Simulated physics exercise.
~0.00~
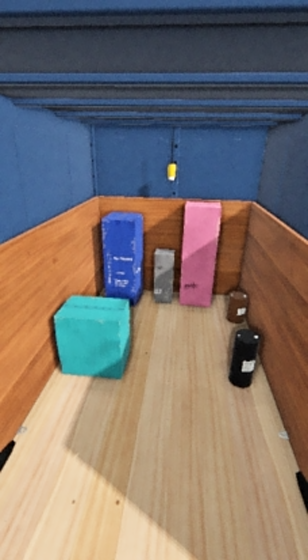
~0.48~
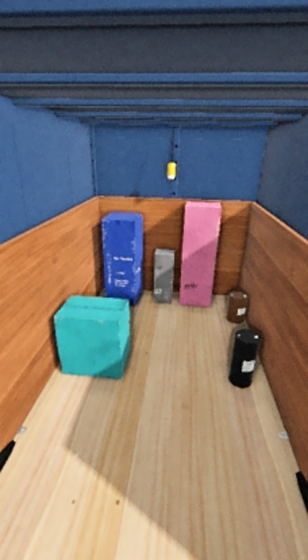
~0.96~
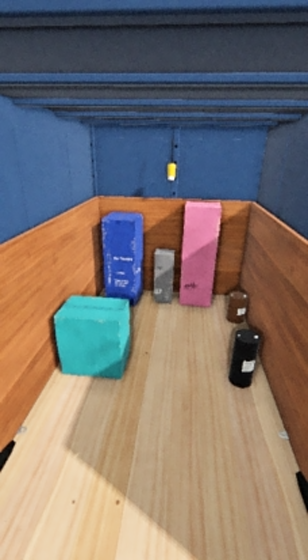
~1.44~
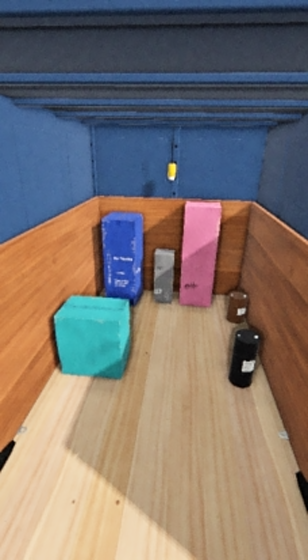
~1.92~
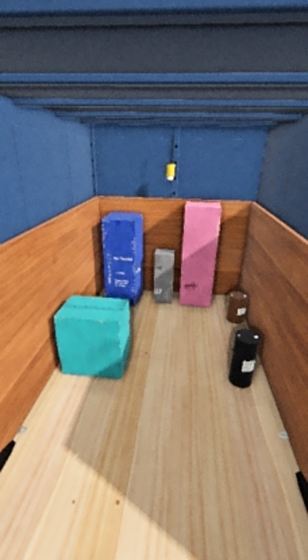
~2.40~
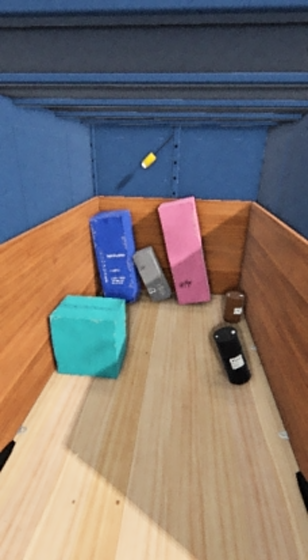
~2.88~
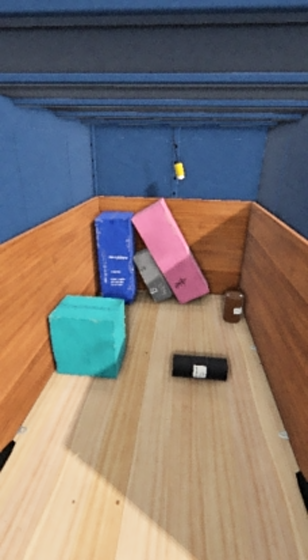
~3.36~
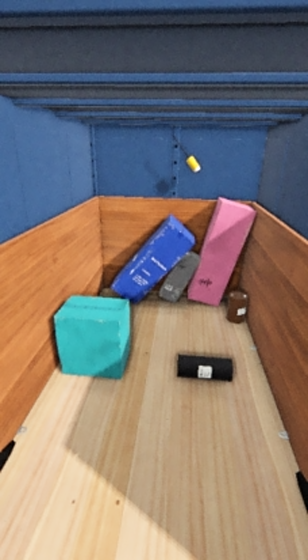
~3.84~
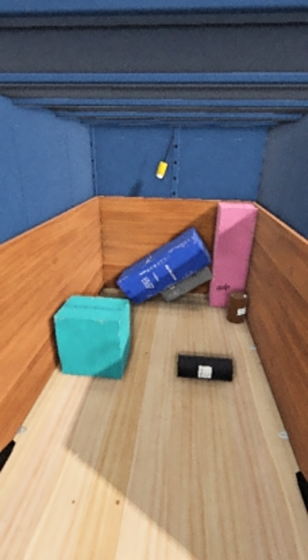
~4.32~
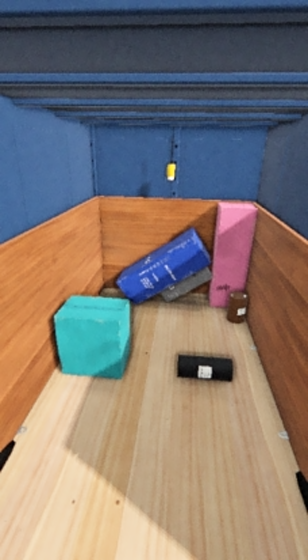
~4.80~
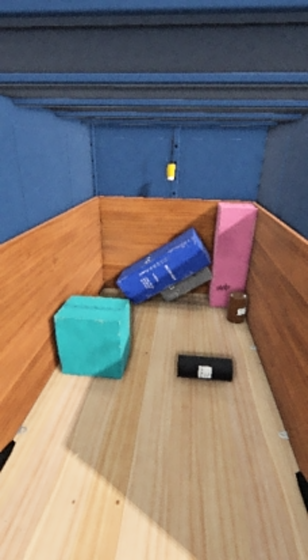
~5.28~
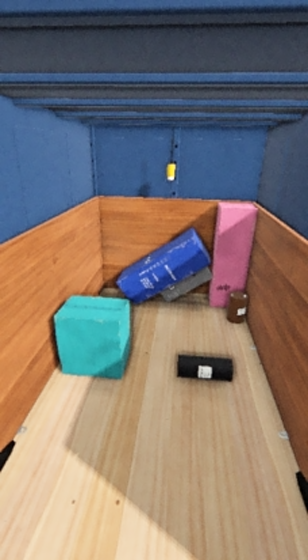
Blue box and pink box in a van bay tilting left then right, black canister toppling, blue ending slumped over grey.
